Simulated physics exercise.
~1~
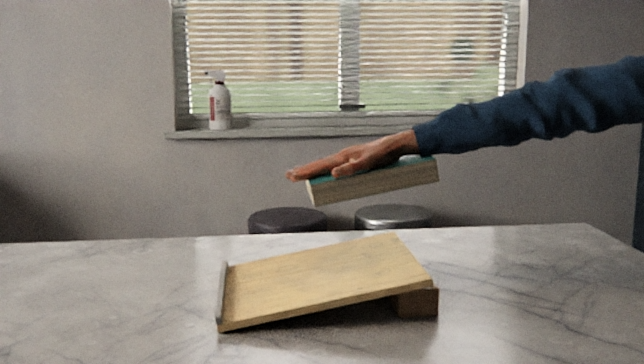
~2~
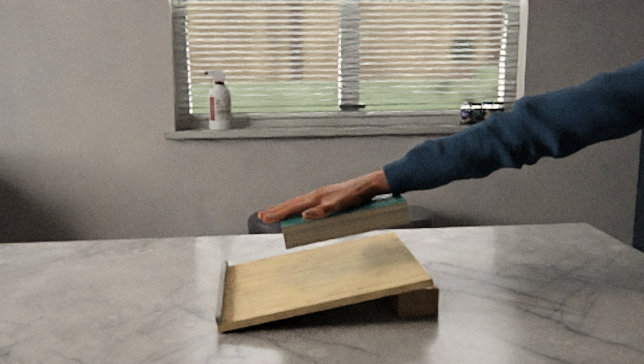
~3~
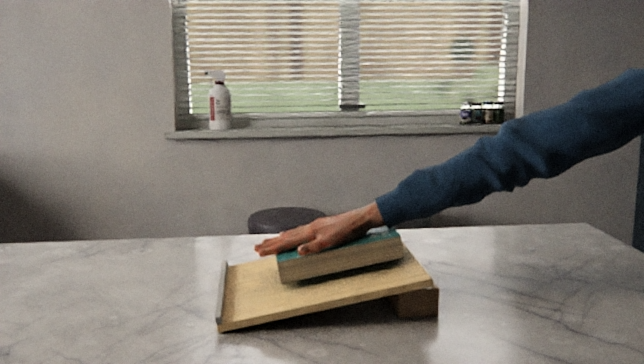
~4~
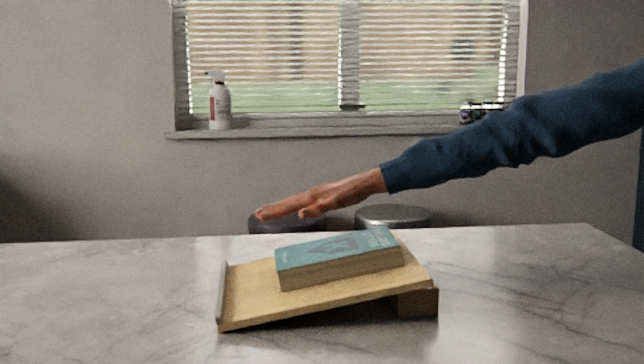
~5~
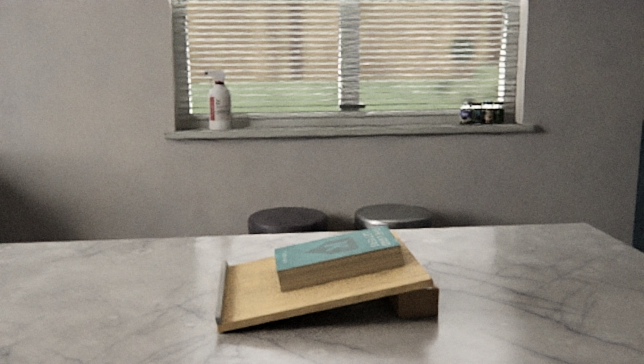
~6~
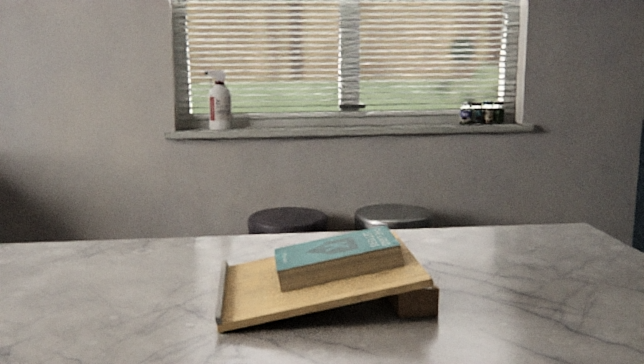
In a grey-walled room, a fixed, level view looks across a pale marbled tabletop toward a window with blinds, with a white spray bottle on the left of its sill and two dark round stools beyond the table. A light wooden board sits near the middle, propped on a block at its right end so it slopes down to the left. A hand in a dark blue sleeve reaches in from the right, carrying a turquoise book left and down. It lowers the book onto the board, lets go and withdraws to the right. The book stays resting on the slope, still to the end.
